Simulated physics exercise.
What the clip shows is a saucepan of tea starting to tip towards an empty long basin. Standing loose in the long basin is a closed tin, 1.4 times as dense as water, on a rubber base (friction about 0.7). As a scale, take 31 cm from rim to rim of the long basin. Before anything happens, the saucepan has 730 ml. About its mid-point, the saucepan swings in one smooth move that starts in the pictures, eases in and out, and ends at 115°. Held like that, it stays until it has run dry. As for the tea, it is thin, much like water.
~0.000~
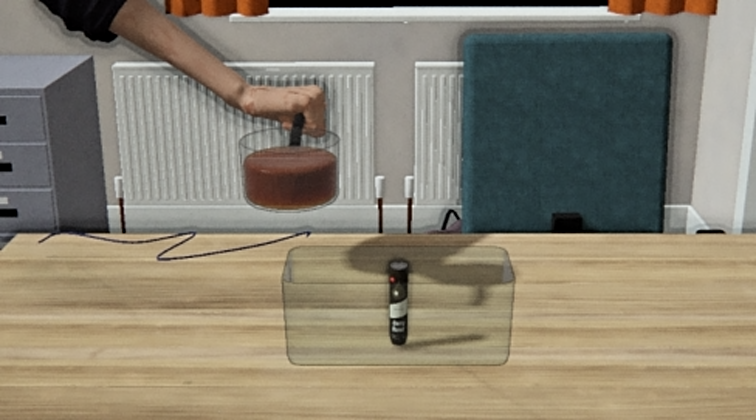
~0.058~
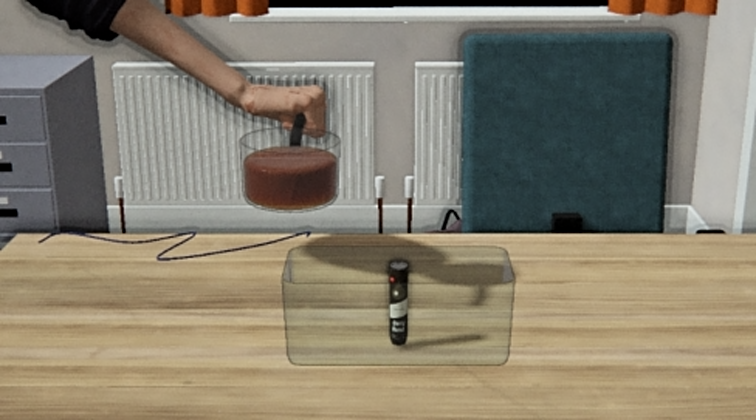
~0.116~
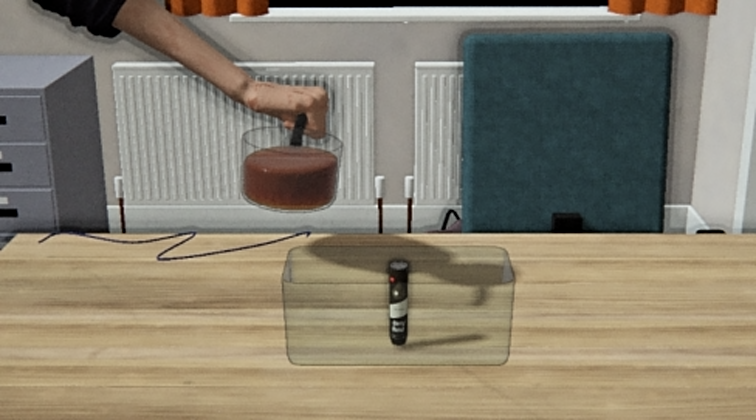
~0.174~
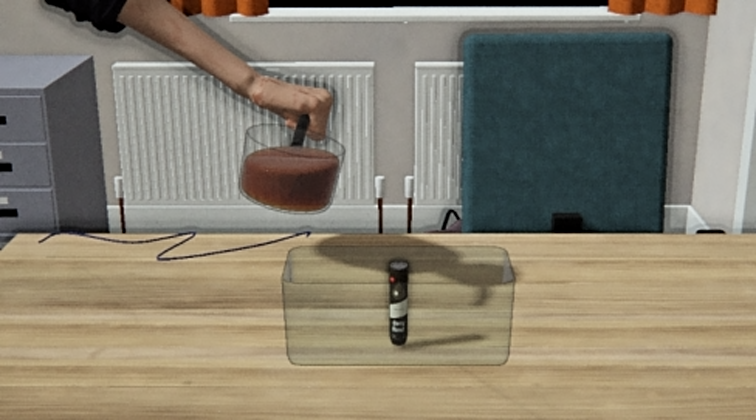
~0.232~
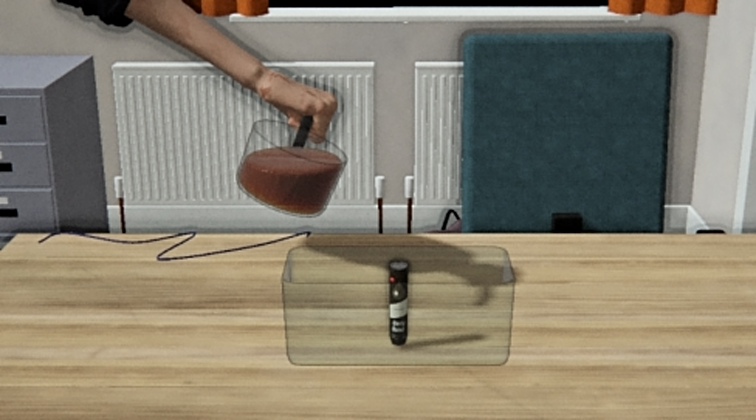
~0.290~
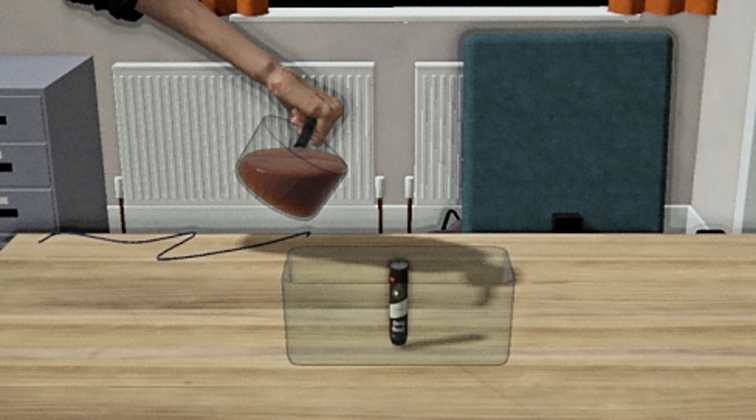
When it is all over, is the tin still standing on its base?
No. It won't make it through.
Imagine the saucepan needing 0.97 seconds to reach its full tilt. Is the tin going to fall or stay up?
In that case the tin stays vertical.
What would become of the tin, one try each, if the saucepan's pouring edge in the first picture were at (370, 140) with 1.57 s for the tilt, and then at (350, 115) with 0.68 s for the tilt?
First it stays on its base; then it tips over.
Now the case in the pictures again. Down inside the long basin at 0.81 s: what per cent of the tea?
I'd say roughly 88 in a hundred of it.
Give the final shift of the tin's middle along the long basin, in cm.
It finishes around 9.0 cm from where it began.
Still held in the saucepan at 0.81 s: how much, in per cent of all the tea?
Roughly 4 percent remains.
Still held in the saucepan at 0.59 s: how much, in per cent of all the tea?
About 34 per cent.
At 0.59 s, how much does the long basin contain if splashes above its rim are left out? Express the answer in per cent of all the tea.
Near 26 in a hundred.
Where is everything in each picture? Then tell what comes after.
In the first picture, tilt 0°; pouring edge (339, 141); surface from (244, 157) to (338, 157); the long basin's rim runs from (286, 265) to (510, 265); the tin's top is at (399, 269).
In the second picture, tilt 1°; pouring edge (340, 143); surface from (245, 157) to (338, 158).
In the third picture, tilt 6°; pouring edge (342, 146); surface from (245, 157) to (339, 158).
In the fourth picture, tilt 13°; pouring edge (344, 153); surface from (245, 157) to (341, 159).
In the fifth picture, tilt 22°; pouring edge (346, 161); surface from (245, 157) to (344, 161).
In the sixth picture, tilt 33°; pouring edge (347, 172); surface from (242, 157) to (348, 164); 1 per cent is over the edge.
By 0.59 s the tilt is 97° and 34 per cent is still to pour; the tin stands where it began.
By 0.81 s the tilt is 115° and 4 per cent is still to pour; the tin leans 5°.
By 1.05 s the tilt is 115° and 0 per cent is still to pour; the tin leans 29°.
By 1.30 s the tilt is 115° and 0 per cent is still to pour; the tin lies on its side.
At rest the tin lies on its side.
